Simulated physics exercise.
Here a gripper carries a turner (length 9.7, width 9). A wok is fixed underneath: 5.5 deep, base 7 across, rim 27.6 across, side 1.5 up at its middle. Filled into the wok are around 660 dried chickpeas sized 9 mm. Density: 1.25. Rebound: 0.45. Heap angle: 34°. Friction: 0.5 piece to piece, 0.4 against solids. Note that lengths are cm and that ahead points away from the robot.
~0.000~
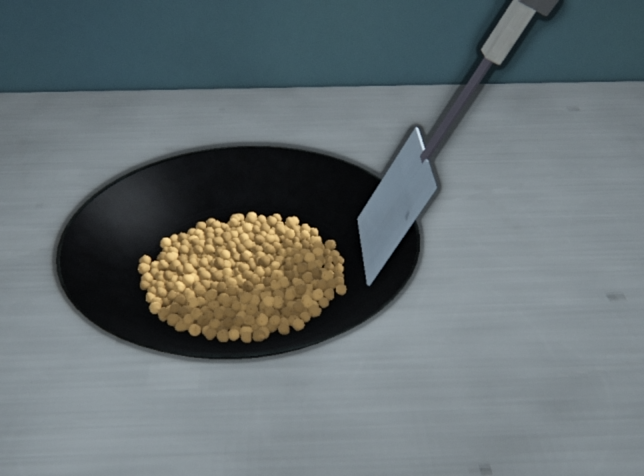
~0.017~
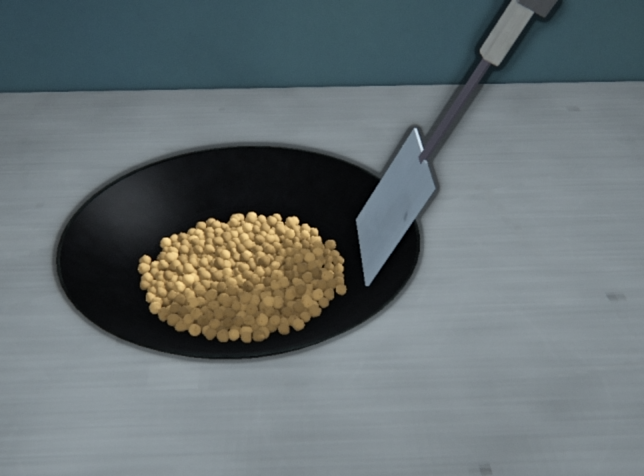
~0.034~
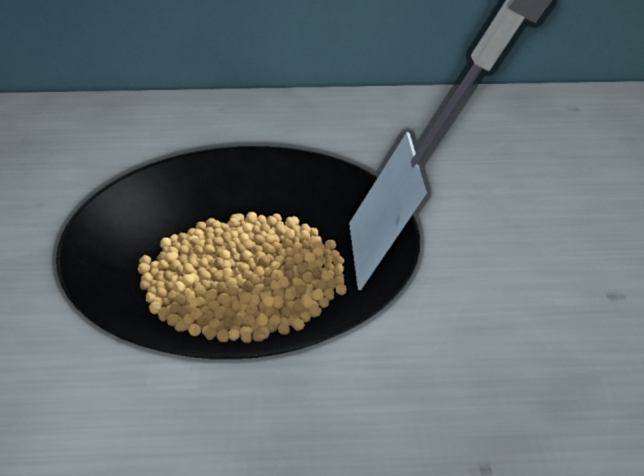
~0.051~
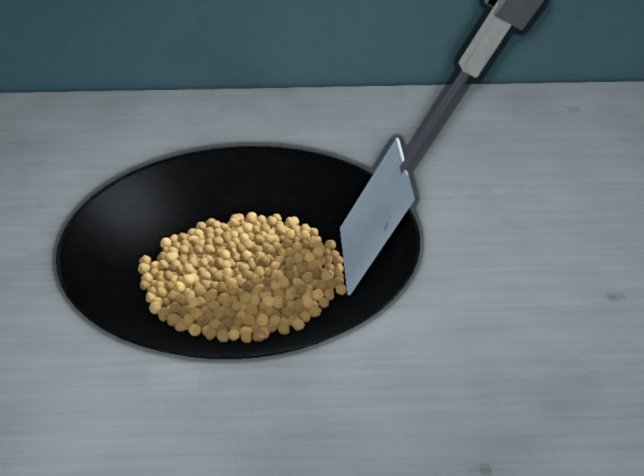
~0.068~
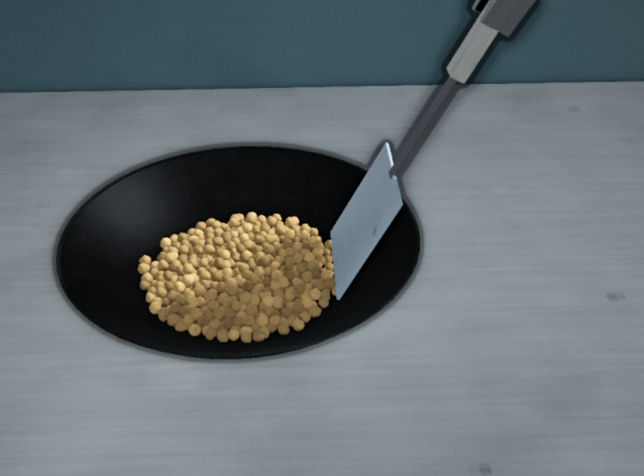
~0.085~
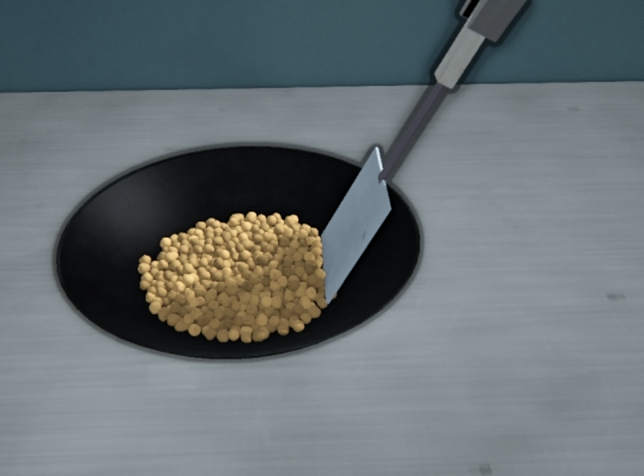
A metal turner with a dark handle, its holder out of view, leans in from the upper right over a pale grey, wood-grained surface backed by a teal wall, seen from above at an angle. A wide black wok sits left of centre, holding a heap of tan chickpeas. The turner slides slowly left and slightly down to the heap's right edge, while the chickpeas, wok and camera stay still.
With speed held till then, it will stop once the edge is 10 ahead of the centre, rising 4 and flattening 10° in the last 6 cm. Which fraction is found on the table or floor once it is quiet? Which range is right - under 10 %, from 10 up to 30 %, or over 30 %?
Right range: From 10 up to 30 %.
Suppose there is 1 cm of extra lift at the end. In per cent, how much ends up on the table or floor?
25 per cent.
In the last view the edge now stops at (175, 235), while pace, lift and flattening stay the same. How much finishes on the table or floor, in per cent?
Some 0 per cent.
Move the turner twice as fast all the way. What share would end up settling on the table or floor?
40 per cent, about.
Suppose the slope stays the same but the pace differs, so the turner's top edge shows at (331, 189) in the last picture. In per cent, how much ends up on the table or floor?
Some 45 per cent.
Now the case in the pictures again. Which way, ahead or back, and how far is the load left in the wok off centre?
Forward offset: Roughly 4.5 cm.
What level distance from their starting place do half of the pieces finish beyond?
Distance: Near 5 cm.
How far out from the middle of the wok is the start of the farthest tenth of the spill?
About 35 cm.
After 0.22 s, sloping 63°, highest piece 4 above the table; 660 in the wok.
After 0.35 s, sloping 60°, highest piece 7 above the table; 660 in the wok.
After 0.61 s, sloping 53°, highest piece 6 above the table; 548 in the wok, 112 on the table or floor.
After 1.66 s, sloping 53°, highest piece 5 above the table; 548 in the wok, 112 on the table or floor.
In the end, 548 in the wok, 112 on the table or floor. That is 17 % on the table or floor.
